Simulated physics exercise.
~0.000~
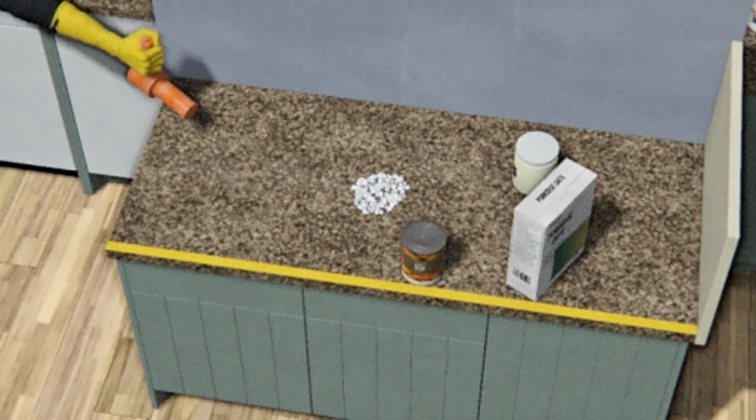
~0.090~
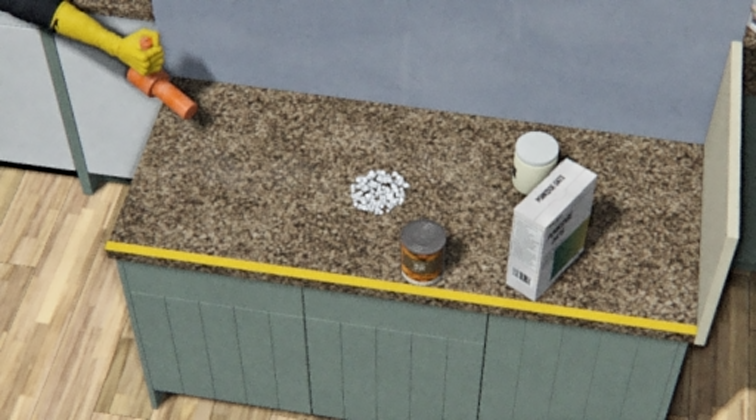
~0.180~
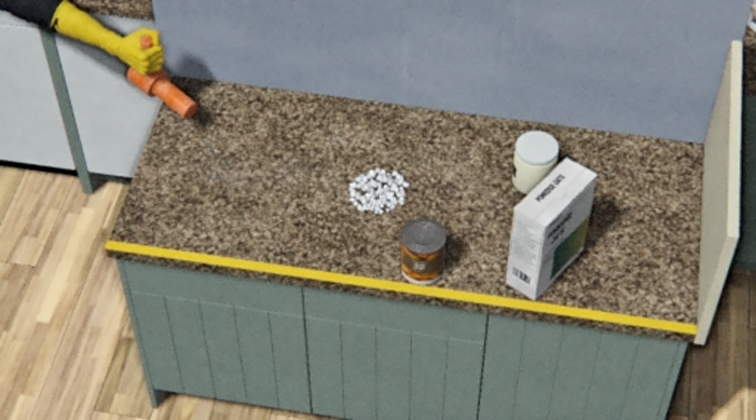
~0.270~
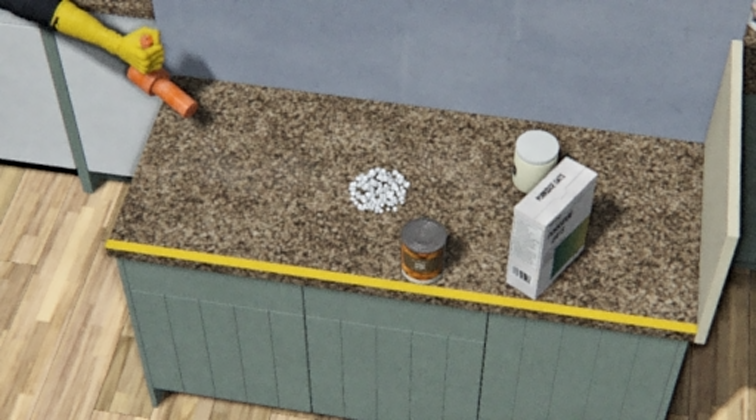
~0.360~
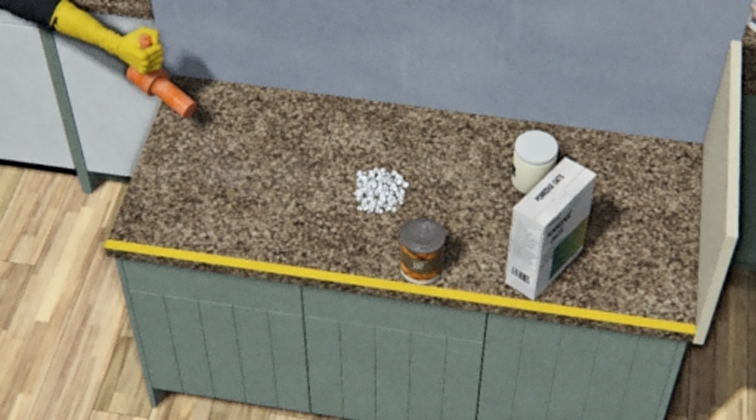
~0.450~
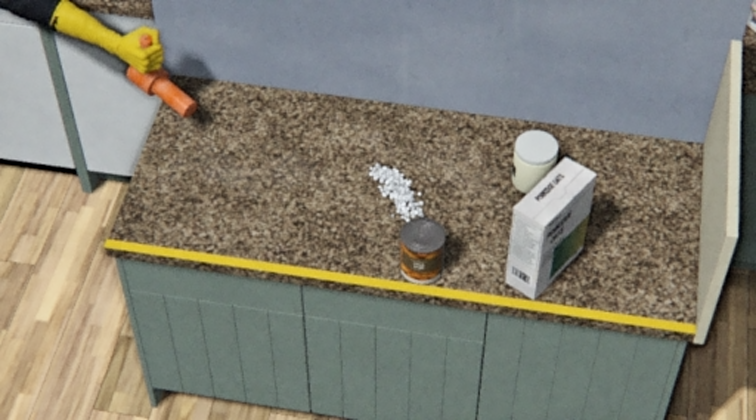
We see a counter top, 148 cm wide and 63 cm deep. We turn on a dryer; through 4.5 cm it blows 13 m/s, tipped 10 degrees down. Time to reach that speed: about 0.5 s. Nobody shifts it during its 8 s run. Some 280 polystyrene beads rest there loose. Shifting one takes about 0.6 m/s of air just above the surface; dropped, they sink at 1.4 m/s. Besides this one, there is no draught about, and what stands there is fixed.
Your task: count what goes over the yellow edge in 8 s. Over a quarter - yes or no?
Over a quarter: No.
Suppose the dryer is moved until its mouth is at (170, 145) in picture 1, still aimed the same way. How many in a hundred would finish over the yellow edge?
Near 0 per cent.
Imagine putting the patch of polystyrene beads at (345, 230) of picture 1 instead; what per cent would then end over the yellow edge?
Roughly 80 per cent.
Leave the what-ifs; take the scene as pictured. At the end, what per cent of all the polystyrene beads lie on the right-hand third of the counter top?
It comes out near 90 in a hundred.
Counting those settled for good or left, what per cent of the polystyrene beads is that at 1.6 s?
1 %.
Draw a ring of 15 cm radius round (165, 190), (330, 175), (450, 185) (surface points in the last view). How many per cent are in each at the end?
First spot near 0 %, second near 0 %, third near 0 %.
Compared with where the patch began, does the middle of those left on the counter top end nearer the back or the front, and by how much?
Shift: Towards the far edge, some 25 cm.
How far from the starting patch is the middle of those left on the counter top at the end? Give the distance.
About 65 centimetres.
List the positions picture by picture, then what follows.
The middle of the polystyrene beads is near (376, 192), none has stirred yet and the mouth of the dryer is at (191, 112), in the first frame.
The middle of the polystyrene beads is near (379, 190), none has stirred yet and the yellow edge is centred on (393, 291), in the second frame.
The middle of the polystyrene beads is near (379, 190), none has stirred yet, the top of a tin is at (424, 236) and the top of a jar is at (537, 146), in the third frame.
The middle of the polystyrene beads is near (380, 189) and none has stirred yet, in the fourth frame.
The middle of the polystyrene beads is near (377, 191) and about 1 % have left their places, in the fifth frame.
The middle of the polystyrene beads is near (396, 188), the farthest in sight from the dryer is at (422, 216) and about 75 % have left their places, in the sixth frame.
After 1.6 s, 0 % are over the yellow edge; the middle of those still in play is near (625, 178); 1 % have settled or left.
After 2.6 s, 0 % are over the yellow edge; the middle of those still in play is near (629, 170); 2 % have settled or left.
After 4.4 s, 1 % are over the yellow edge; the middle of those still in play is near (635, 162); 8 % have settled or left.
After 8.0 s, at the end, 6 % are over the yellow edge; the middle of those still in play is near (619, 151).
